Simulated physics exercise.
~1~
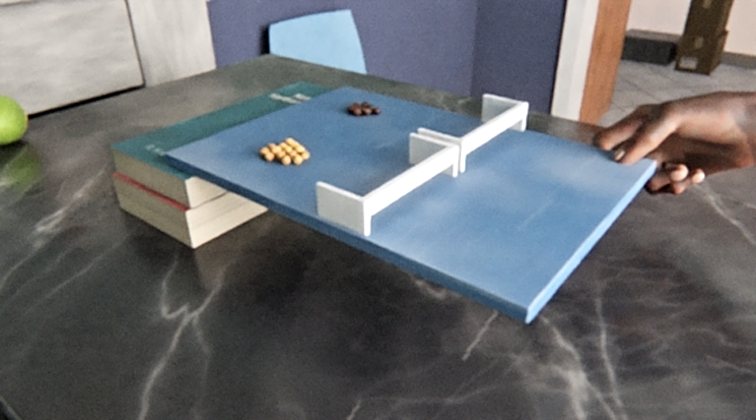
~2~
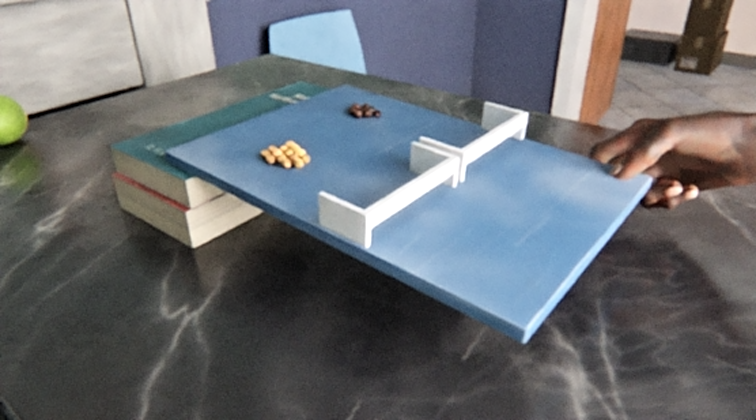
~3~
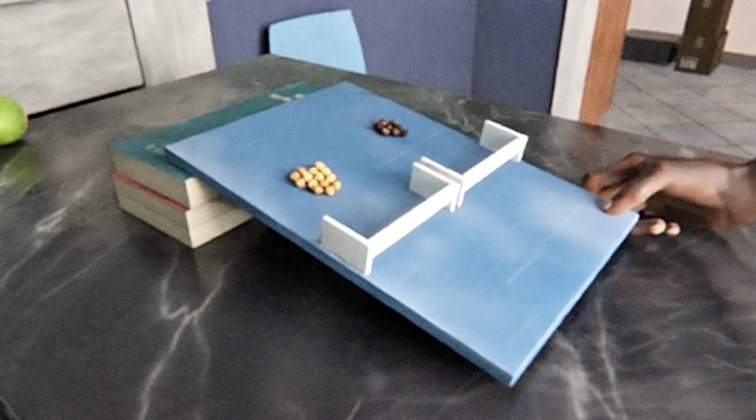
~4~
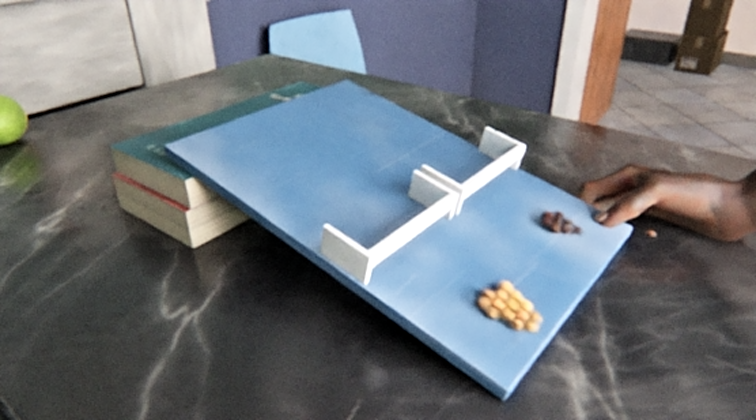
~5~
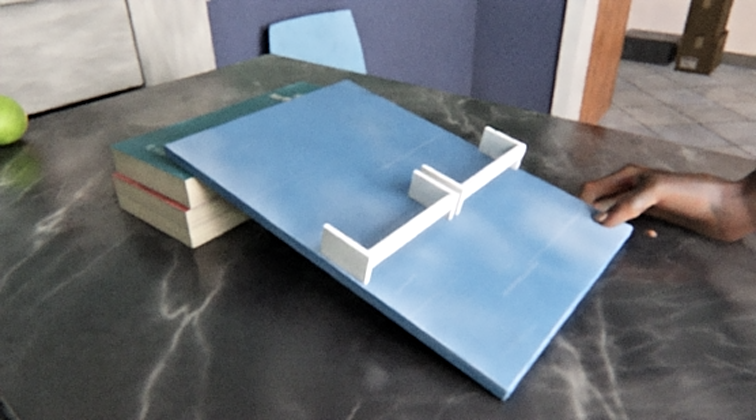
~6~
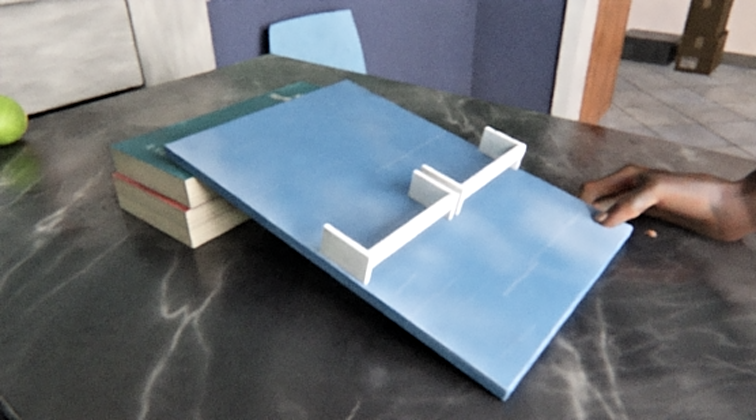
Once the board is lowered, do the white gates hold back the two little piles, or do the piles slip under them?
Both piles slip under their gates. The yellowish pile in front and the dark pile behind each end up past the white bars.
